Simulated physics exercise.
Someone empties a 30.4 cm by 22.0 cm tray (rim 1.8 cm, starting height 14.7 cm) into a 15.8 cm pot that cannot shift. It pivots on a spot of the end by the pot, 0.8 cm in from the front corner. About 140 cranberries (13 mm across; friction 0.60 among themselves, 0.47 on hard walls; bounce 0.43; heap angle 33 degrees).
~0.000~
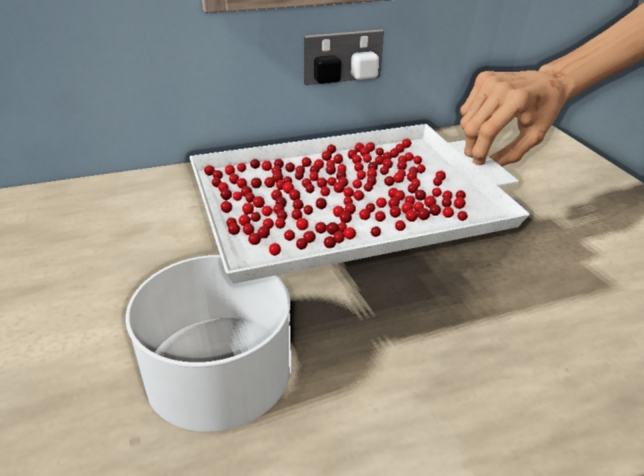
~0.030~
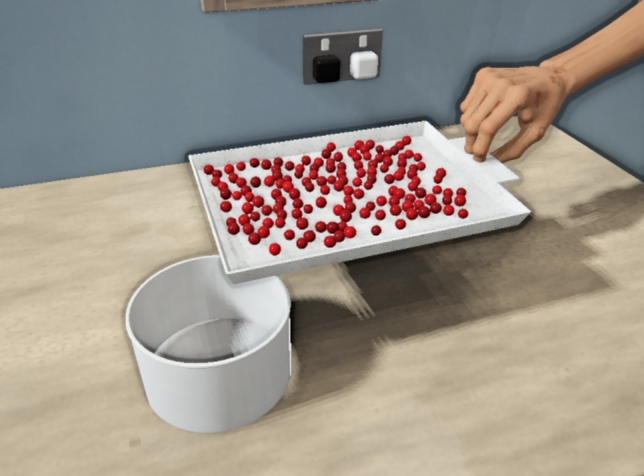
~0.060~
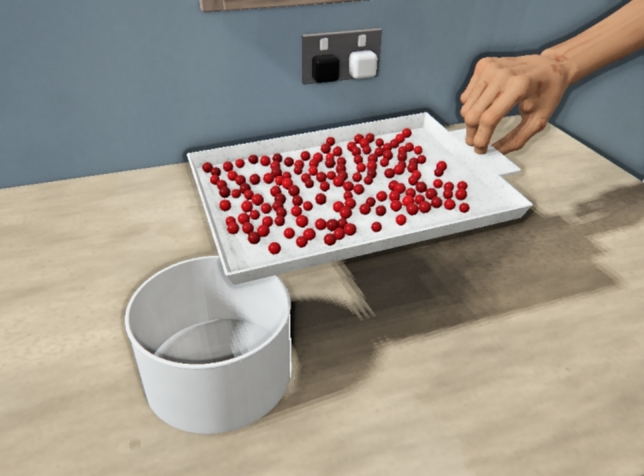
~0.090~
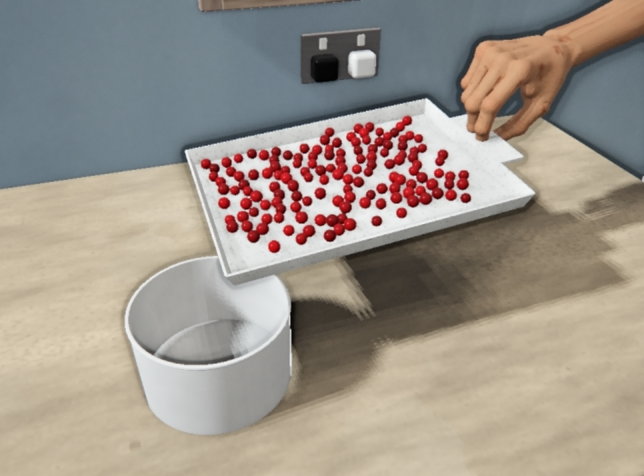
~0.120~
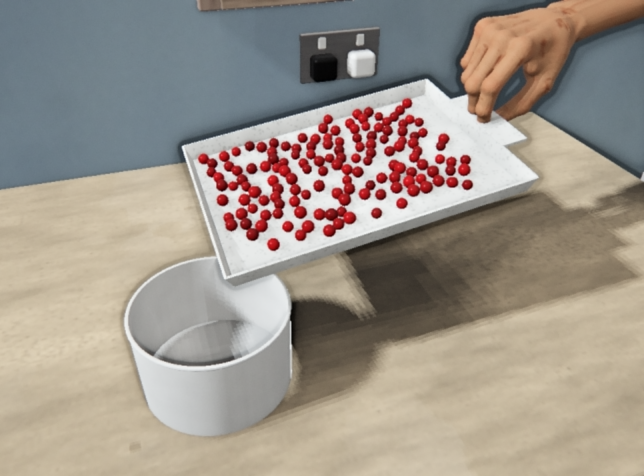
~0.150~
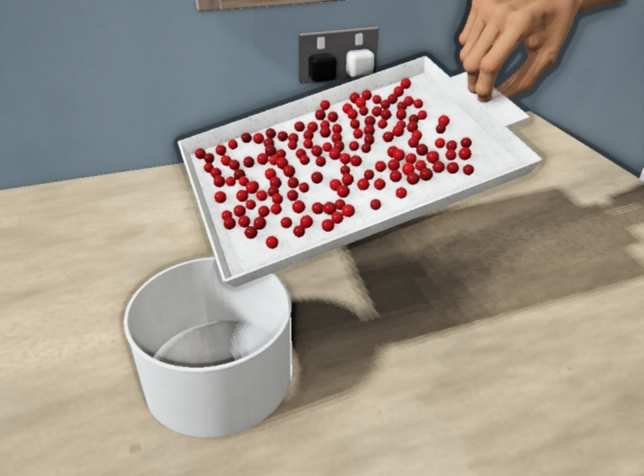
On a pale wooden worktop against a blue wall, a hand grips the right end of a white tray scattered with red cranberries and raises it, tilting the tray gently down toward the white pot at left.
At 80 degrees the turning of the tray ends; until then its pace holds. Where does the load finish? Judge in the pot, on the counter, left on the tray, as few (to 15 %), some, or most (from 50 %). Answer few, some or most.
In the pot: Most; on the counter: Some; left on the tray: Few.
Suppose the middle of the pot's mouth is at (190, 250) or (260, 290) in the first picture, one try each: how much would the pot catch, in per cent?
About 5 and 5 per cent.
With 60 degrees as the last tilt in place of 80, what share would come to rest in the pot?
In that case some 40 per cent.
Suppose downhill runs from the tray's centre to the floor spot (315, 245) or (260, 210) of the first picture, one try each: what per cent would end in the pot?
Some 35 and 35 per cent.
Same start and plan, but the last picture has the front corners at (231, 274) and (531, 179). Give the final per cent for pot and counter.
Pot 40, counter 55.
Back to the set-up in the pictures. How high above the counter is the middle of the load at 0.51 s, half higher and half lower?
Roughly 24 cm.
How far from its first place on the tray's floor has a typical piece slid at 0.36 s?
About 2 cm.
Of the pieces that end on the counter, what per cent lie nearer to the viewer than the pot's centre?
About 90 per cent.
Then, at 0.36 s, tilt 48 degrees; the tray holds 100 %, the pot 0 %.
After 0.51 s, tilt 71 degrees; the tray holds 100 %, the pot 0 %.
After 0.77 s, tilt 80 degrees; the tray holds 15 %, the pot 30 %.
At rest (2.4 s), pot 55 %, counter 45 %, tray 0 %.
